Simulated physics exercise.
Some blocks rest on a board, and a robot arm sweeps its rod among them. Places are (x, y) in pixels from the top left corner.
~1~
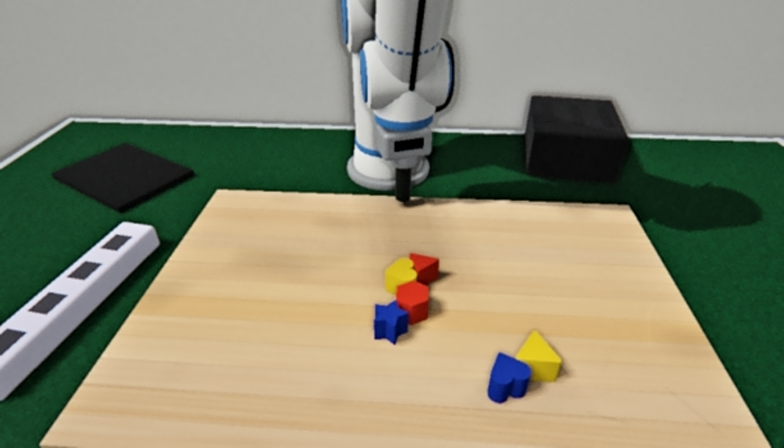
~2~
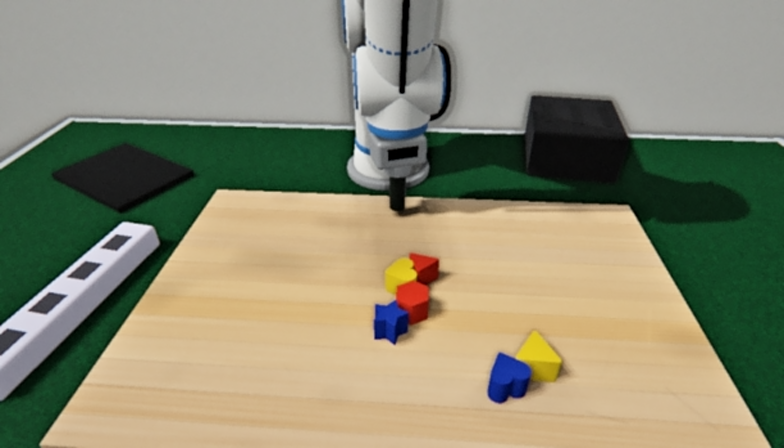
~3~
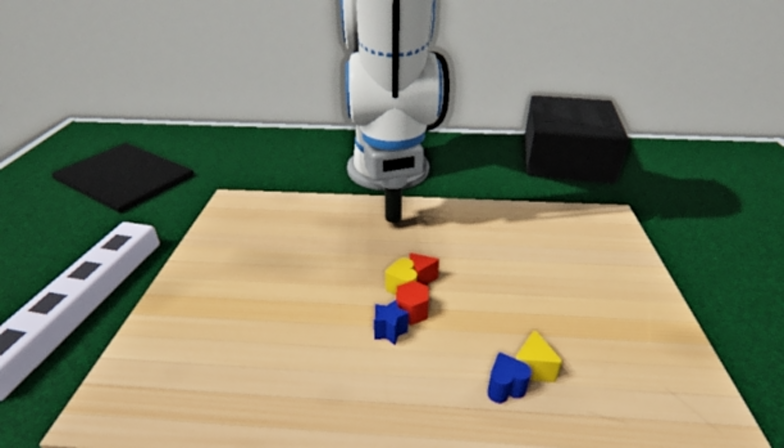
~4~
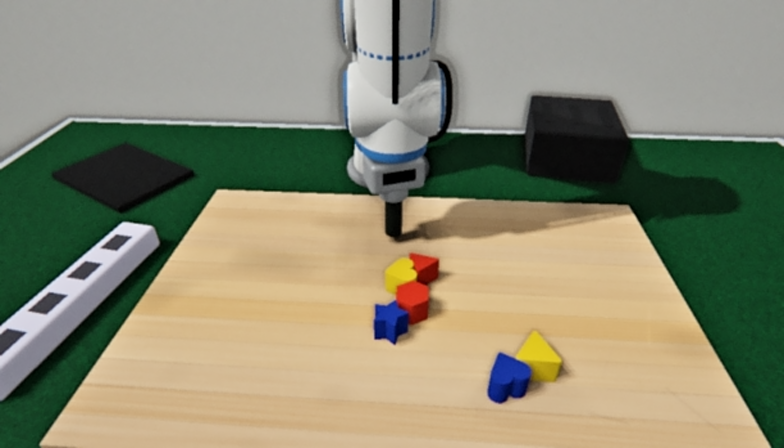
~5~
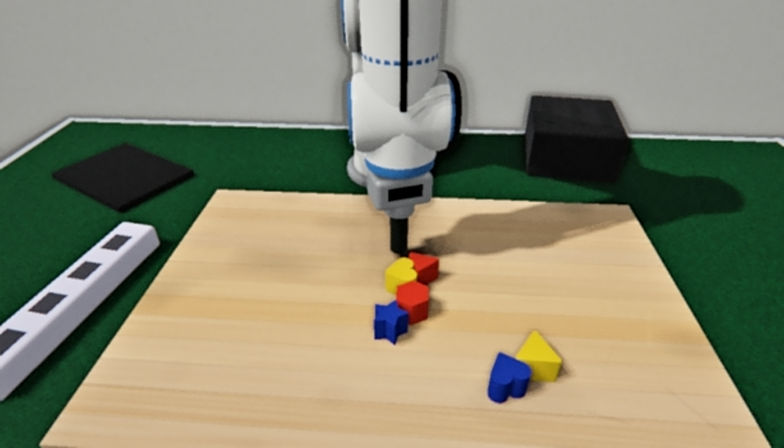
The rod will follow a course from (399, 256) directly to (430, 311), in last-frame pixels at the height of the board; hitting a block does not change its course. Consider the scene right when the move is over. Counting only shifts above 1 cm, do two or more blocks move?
Going by the path, yes.
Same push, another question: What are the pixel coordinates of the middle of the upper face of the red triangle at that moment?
At pixel (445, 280).
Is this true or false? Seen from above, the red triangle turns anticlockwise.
My answer: True.
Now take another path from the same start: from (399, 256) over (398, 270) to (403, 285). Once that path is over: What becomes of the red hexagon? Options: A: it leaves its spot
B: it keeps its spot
(A)
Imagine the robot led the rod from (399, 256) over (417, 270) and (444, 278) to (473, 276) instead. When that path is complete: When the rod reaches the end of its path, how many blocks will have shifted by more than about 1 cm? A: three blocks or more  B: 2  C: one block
My answer is option C.
The first path, step by step. One third of the way, rod at (409, 266); yellow heart-shaped block at (402, 272); red hexagon at (413, 294); red triangle at (430, 266), turned 15° anticlockwise.
Two thirds of the way, rod at (419, 284); yellow heart-shaped block at (399, 277), turned 20° anticlockwise; red hexagon at (415, 298); red triangle at (439, 275), turned 85° anticlockwise.
At the end, rod at (430, 303); blue star-shaped block at (386, 315); yellow heart-shaped block at (399, 278), turned 10° anticlockwise; red hexagon at (415, 307), turned 15° clockwise; red triangle at (445, 280), turned 130° anticlockwise.
